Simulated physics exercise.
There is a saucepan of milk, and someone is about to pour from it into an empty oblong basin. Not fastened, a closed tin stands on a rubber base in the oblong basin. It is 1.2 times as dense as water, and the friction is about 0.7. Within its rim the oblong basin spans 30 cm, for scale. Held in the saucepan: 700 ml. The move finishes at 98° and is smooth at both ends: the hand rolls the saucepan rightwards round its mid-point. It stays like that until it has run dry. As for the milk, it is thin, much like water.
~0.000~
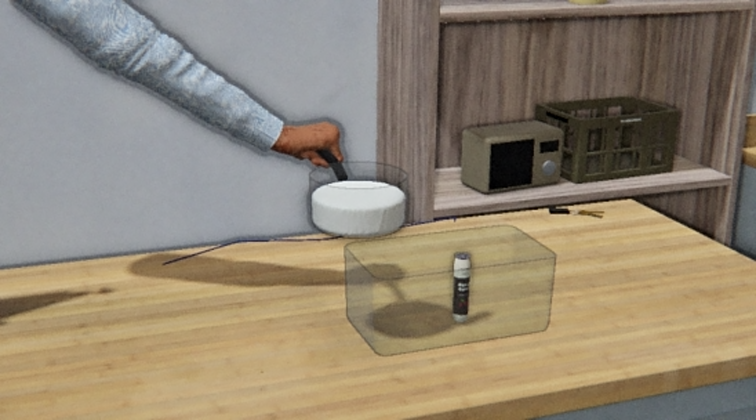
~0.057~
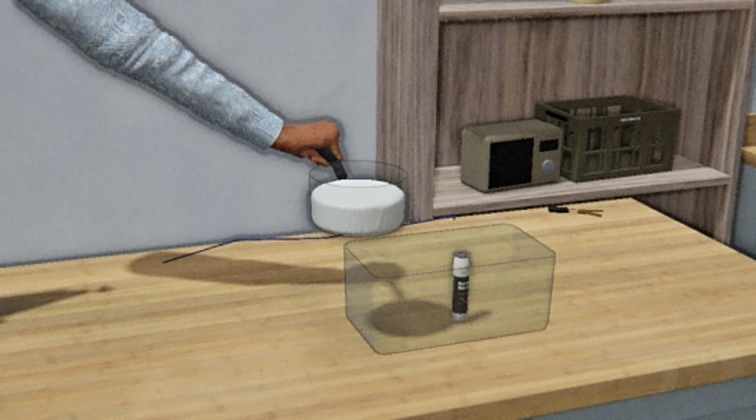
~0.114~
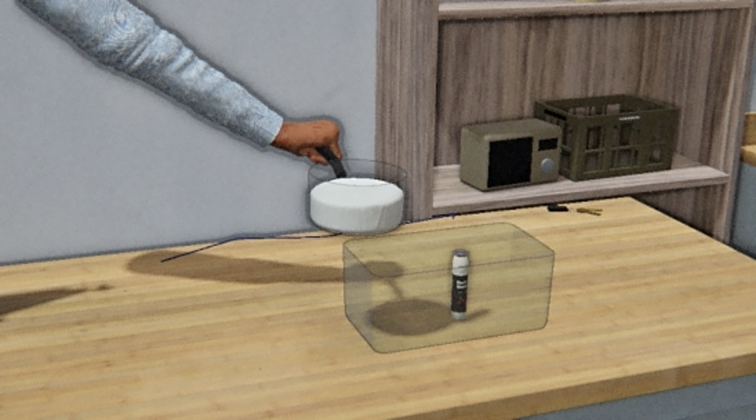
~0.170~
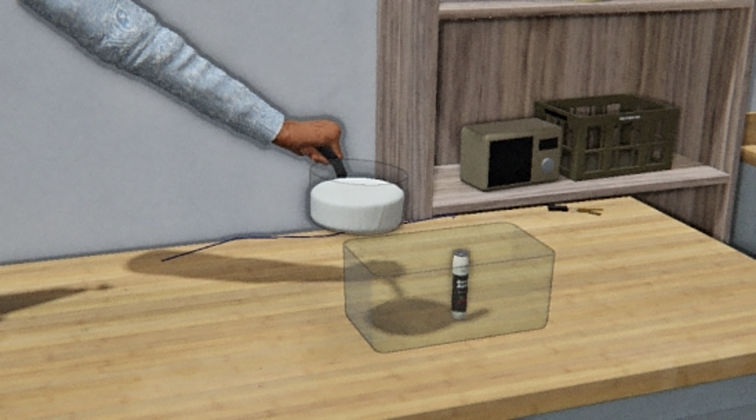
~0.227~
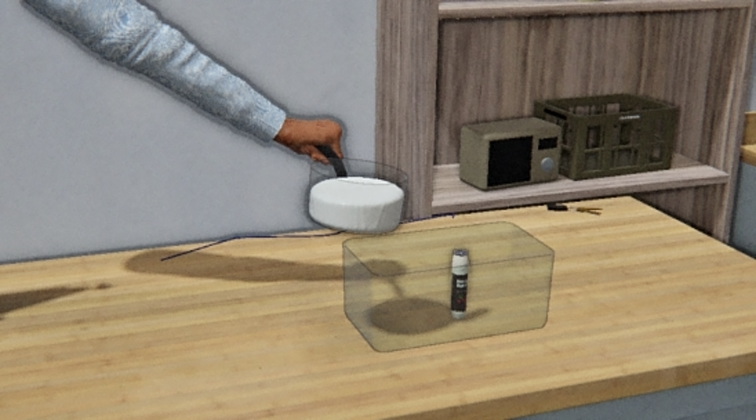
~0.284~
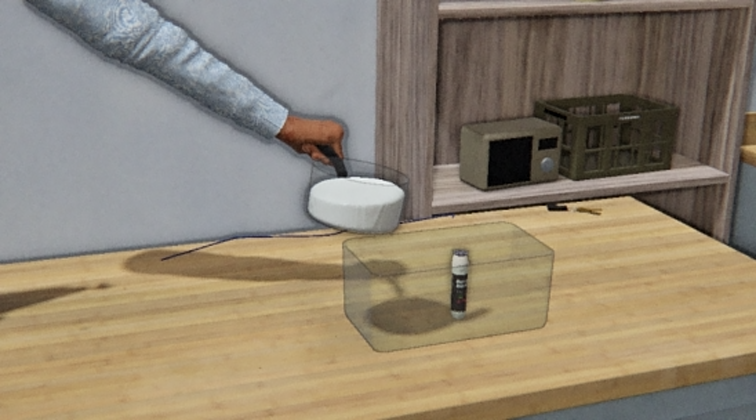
In the video, a hand holds a clear saucepan of white milk above a wooden counter, beside a transparent oblong basin with a small closed tin standing inside, then slowly tilts the pan slightly to the right.
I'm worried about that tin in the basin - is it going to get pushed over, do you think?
No, it should stay put on its base.
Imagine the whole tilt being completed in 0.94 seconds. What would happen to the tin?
Outcome - the tin remains standing.
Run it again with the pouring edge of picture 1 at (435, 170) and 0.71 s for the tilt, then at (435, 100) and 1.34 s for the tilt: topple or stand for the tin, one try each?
First it tips over; then it tips over.
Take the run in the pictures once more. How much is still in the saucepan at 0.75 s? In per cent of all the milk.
I'd estimate some 76 % remains.
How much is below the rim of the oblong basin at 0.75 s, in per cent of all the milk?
Roughly 5 percent of it.
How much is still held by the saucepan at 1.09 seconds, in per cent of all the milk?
20 in a hundred, give or take.
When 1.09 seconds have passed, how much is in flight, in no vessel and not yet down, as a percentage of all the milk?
About 9 % of the total.
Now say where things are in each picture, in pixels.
Tilt 0°; pouring edge (404, 172); surface from (313, 198) to (400, 189); the oblong basin's rim runs from (359, 263) to (535, 241); the tin's top is at (462, 259), in the first frame.
Tilt 0°; pouring edge (403, 171); surface from (312, 196) to (400, 188), in the second frame.
Tilt 2°; pouring edge (403, 171); surface from (312, 195) to (398, 187), in the third frame.
Tilt 4°; pouring edge (404, 172); surface from (312, 194) to (399, 187), in the fourth frame.
Tilt 7°; pouring edge (404, 174); surface from (312, 194) to (399, 187), in the fifth frame.
Tilt 10°; pouring edge (405, 177); surface from (312, 193) to (399, 187), in the sixth frame.
By 0.75 s the tilt is 58° and 77 per cent is still to pour; the tin stands where it began.
By 1.09 s the tilt is 90° and 21 per cent is still to pour; the tin stands where it began.
By 1.45 s the tilt is 98° and 3 per cent is still to pour; the tin stands where it began.
By 1.84 s the tilt is 98° and 0 per cent is still to pour; the tin stands where it began.
At rest the tin stands where it began.
